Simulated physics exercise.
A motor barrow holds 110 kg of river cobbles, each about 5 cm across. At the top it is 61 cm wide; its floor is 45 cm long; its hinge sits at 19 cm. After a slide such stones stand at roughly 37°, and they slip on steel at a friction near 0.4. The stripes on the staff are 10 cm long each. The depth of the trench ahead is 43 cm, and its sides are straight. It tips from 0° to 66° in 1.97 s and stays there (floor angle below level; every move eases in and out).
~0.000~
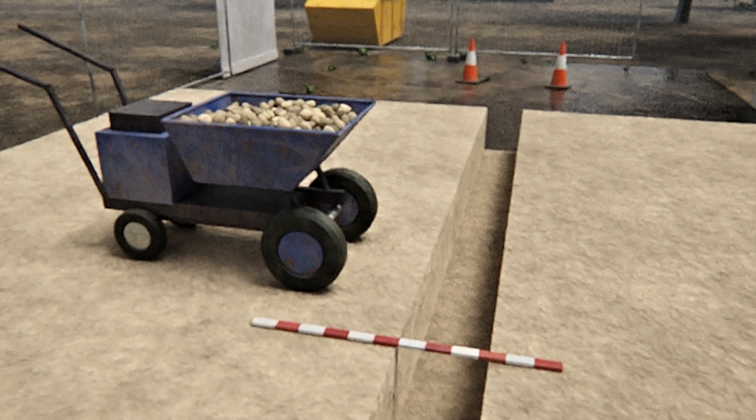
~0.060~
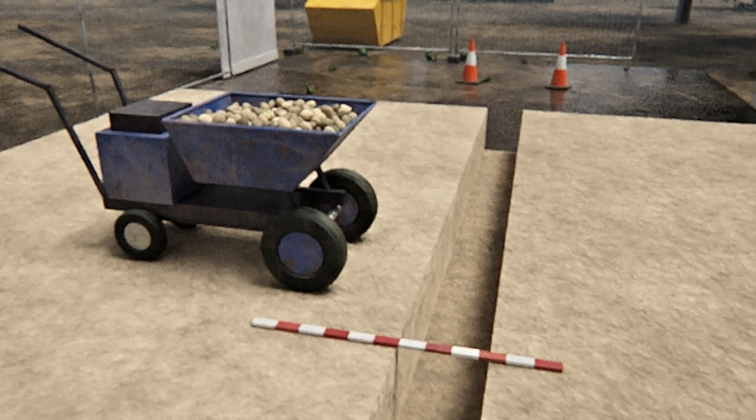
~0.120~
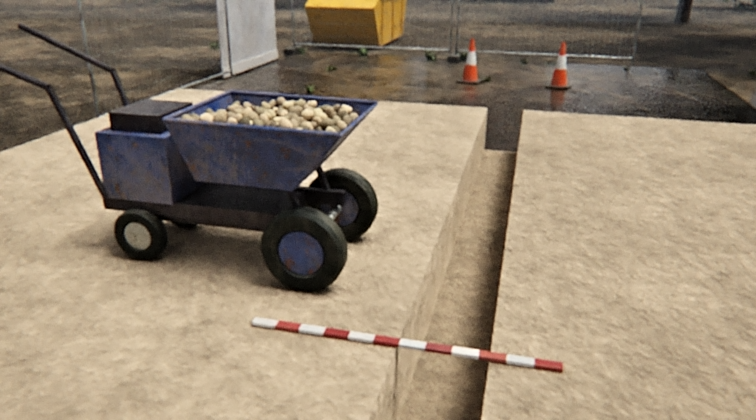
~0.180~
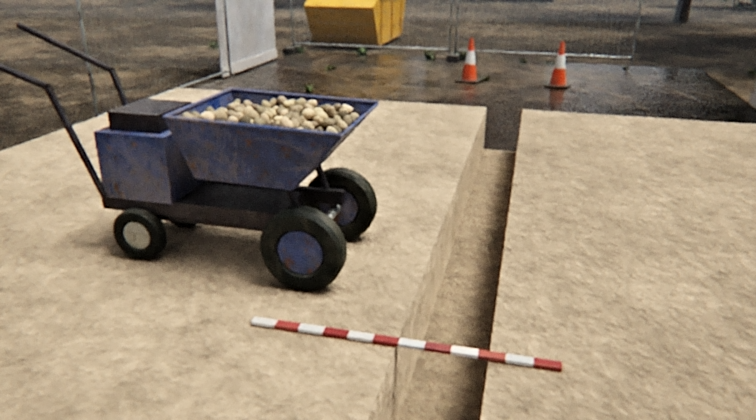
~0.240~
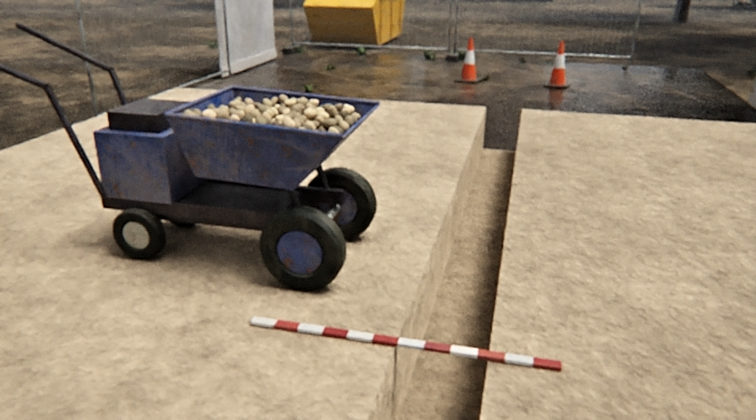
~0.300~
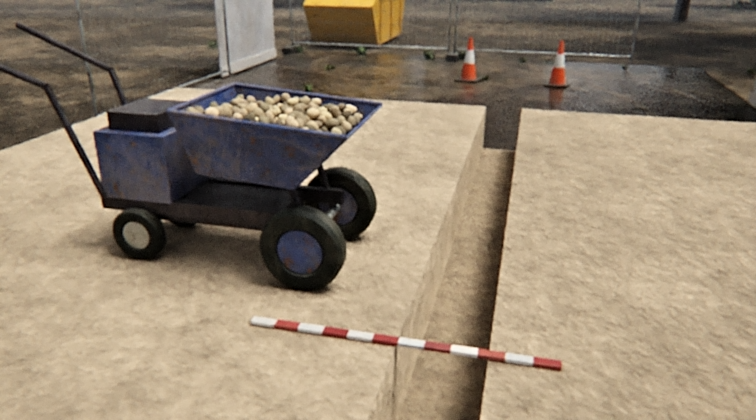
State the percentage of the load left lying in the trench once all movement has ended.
The share left there is about 89 per cent.
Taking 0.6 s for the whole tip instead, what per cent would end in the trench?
It would come to roughly 60 per cent.
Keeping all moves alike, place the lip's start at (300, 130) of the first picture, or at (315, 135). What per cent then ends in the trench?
First spot about 100, second spot about 100 per cent.
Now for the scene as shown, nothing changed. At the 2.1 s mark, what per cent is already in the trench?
About 40%.
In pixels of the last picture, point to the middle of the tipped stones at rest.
The stones end up centred near (467, 340).
After 1.5 s the floor is at 56°; 99 % in the skip, 1 % in the trench; the foremost stones are at (442, 195).
After 2.1 s the floor is at 66°; 55 % in the skip, 42 % in the trench, 4 % past the trench; the foremost stones are at (542, 290).
After 2.4 s the floor is at 66°; 28 % in the skip, 61 % in the trench, 10 % past the trench; the foremost stones are at (596, 287).
After 4.4 s the floor is at 66°; 0 % in the skip, 89 % in the trench, 11 % past the trench; the foremost stones are at (629, 315).
